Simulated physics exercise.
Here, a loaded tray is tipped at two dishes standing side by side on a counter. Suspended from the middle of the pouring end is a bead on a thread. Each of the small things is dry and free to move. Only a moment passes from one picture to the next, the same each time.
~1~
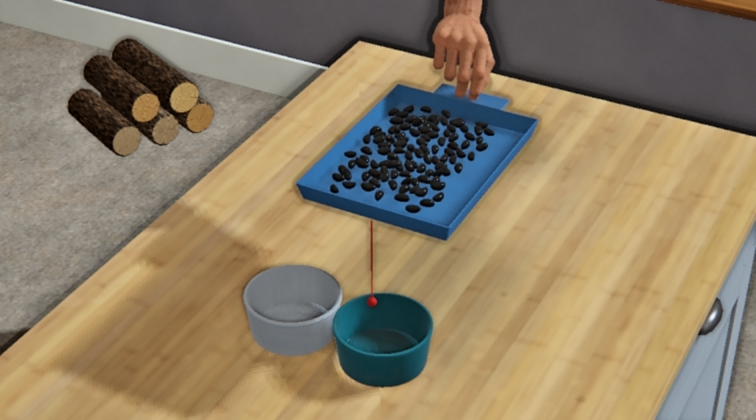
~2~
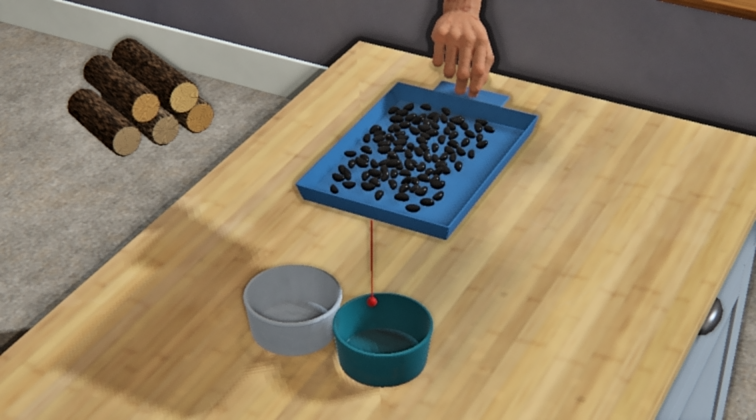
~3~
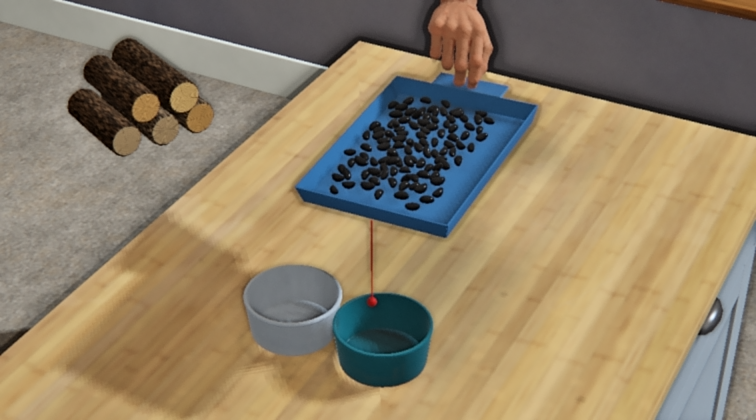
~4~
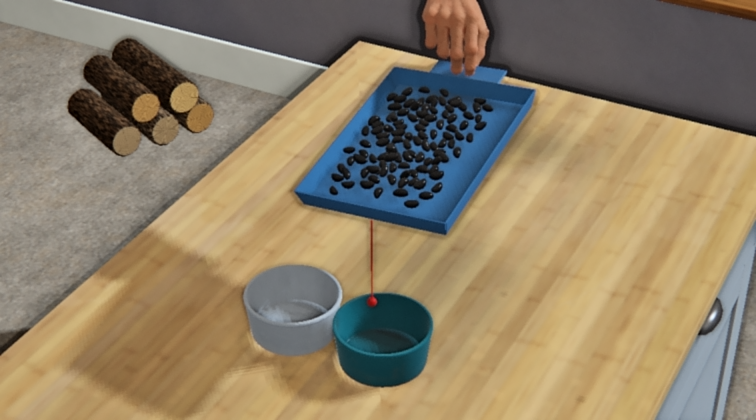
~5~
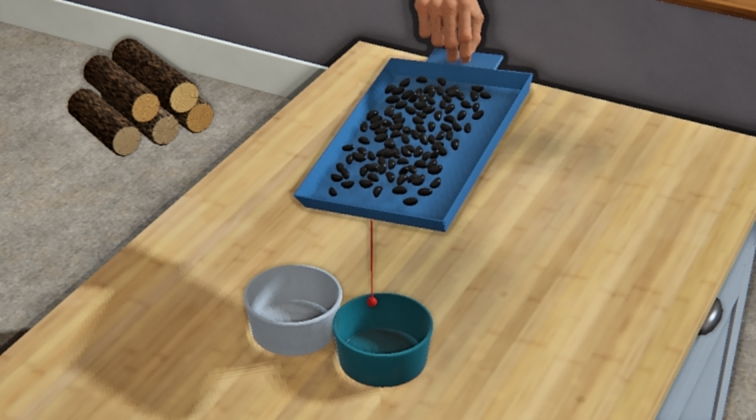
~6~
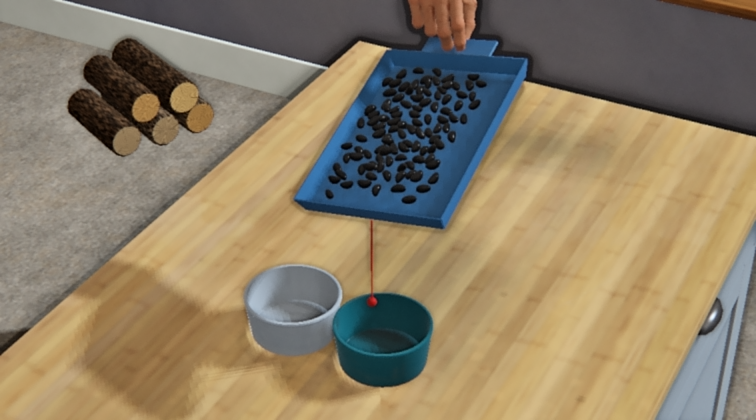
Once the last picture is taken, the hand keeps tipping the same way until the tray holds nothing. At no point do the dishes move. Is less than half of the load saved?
I'd say the dishes catch most of it, honestly.
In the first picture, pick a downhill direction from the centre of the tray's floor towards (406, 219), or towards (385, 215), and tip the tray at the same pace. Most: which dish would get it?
For the first place it's the right-side dish, for the second the right-side dish.
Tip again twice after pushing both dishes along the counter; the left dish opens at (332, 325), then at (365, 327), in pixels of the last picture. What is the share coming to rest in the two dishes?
Trial 1: 40 percent; trial 2: 10 percent.
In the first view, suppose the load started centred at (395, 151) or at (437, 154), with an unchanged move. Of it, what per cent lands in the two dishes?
Shares in turn: 90 % and 90 %.
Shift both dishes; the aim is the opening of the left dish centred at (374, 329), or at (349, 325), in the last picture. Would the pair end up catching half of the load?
Held in all, by try: A smaller portion, then a smaller portion.
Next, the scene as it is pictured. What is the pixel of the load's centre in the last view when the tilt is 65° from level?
Look around (346, 156) in the last picture.
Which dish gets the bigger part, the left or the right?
Of the two, the left-side one is the fuller.
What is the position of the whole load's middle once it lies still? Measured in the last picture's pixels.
Somewhere close to (296, 320) in the last picture.
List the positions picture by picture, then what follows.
In the first frame, corners of the pouring end at (303, 182) and (446, 224), level; middle of the load at (411, 148), black beans; left dish at (269, 334); right dish at (360, 366); bead on its thread at (372, 302).
In the second frame, corners of the pouring end at (303, 183) and (446, 223), level; middle of the load at (411, 147).
In the third frame, corners of the pouring end at (302, 185) and (445, 221), tipped barely, lowest at the left corner; middle of the load at (410, 143).
In the fourth frame, corners of the pouring end at (301, 189) and (443, 219), tipped a little, lowest at the left corner; middle of the load at (409, 136).
In the fifth frame, corners of the pouring end at (300, 193) and (441, 217), tipped clearly, lowest at the left corner; middle of the load at (407, 130).
In the sixth frame, corners of the pouring end at (300, 196) and (439, 215), tipped clearly, lowest at the left corner; middle of the load at (403, 125); left dish at (269, 334); right dish at (360, 366).
Soon, tray tipped steeply; all on the tray.
A while on, tray tipped past a quarter turn; about a quarter on the tray; about a third in the left dish; a stray few outside both; about a third in the air.
Towards the end, tray tipped past a quarter turn; nearly all in the left dish; a small part outside both; a stray few in the air.
Finally, tray tipped past a quarter turn; none in the right dish; nearly all in the left dish; a small part outside both; a stray few in the air.
